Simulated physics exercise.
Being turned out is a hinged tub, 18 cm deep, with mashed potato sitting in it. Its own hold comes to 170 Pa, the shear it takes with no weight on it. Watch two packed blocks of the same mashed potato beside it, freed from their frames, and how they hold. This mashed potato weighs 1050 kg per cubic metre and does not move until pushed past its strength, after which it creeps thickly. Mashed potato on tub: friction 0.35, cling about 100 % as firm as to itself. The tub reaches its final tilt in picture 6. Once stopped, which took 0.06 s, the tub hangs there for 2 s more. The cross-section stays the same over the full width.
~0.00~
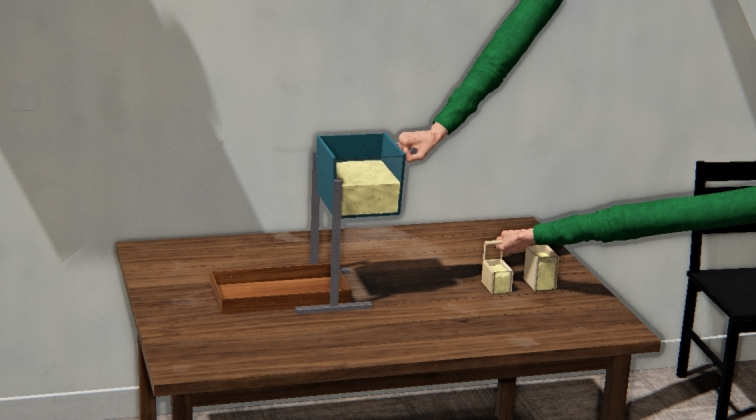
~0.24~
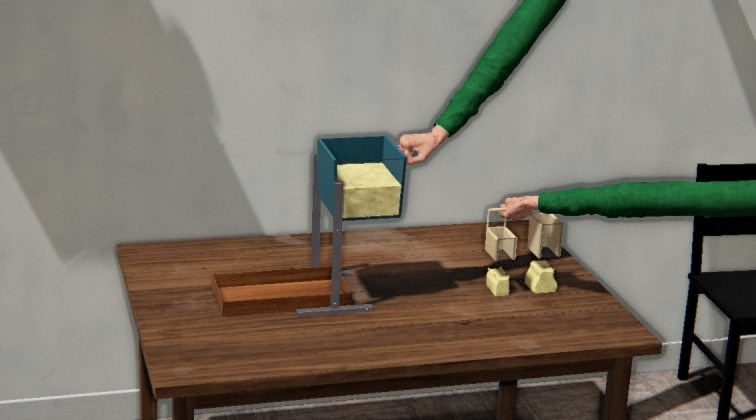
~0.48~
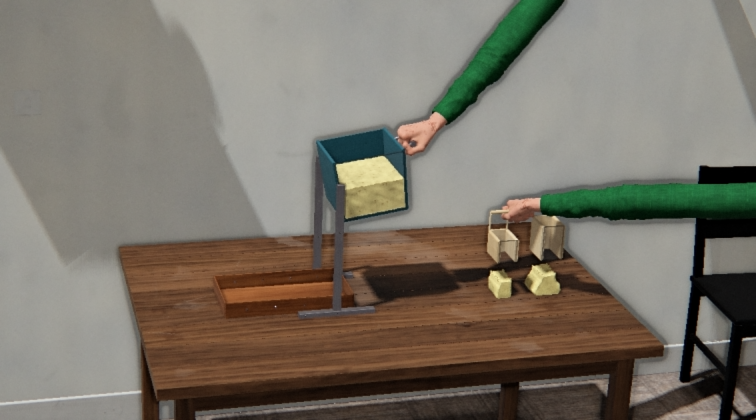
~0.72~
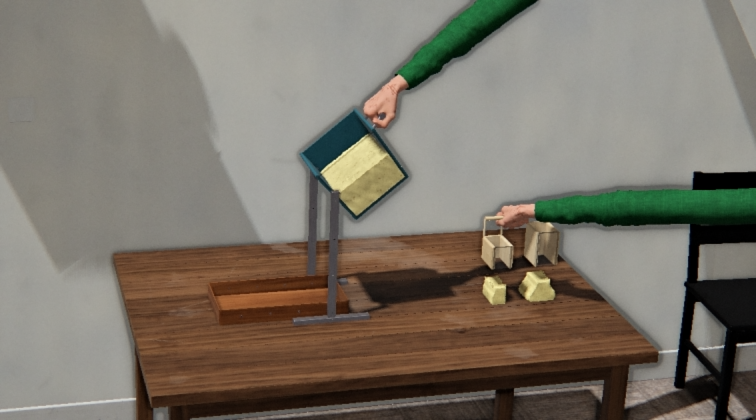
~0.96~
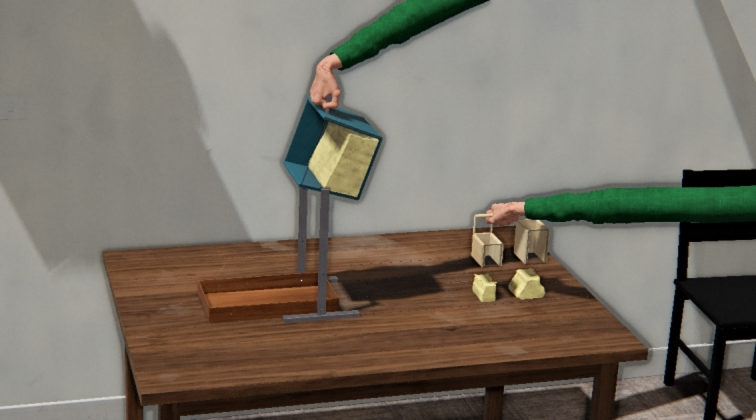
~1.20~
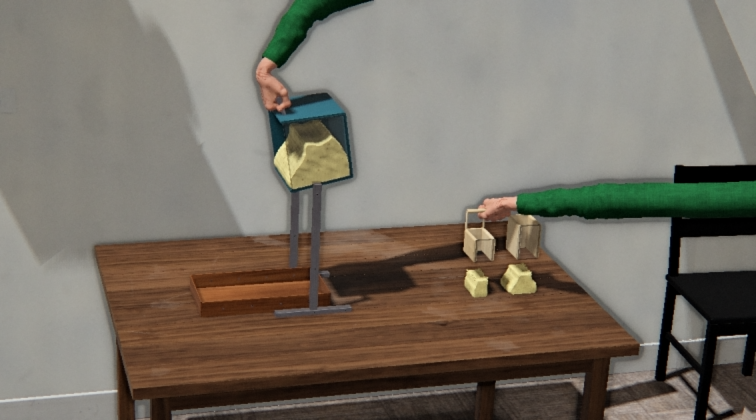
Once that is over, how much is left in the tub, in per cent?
41 %.
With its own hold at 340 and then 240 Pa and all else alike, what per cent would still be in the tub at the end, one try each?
First 55 %, second 50 %.
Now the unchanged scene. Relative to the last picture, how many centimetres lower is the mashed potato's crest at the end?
About 9 cm.
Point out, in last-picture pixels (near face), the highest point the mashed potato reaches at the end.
It ends up highest close to (331, 166).
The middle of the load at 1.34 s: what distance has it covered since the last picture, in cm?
I'd put the distance at about 5 centimetres.
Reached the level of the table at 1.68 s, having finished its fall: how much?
About 40 %.
After 1.34 s, the tub is at 99 degrees and holds 79 %.
After 1.51 s, the tub is at 99 degrees and holds 52 %.
After 1.68 s, the tub is at 99 degrees and holds 43 %.
After 1.85 s, the tub is at 99 degrees and holds 41 %.
After 3.20 s, the tub is at 99 degrees and holds 41 %.
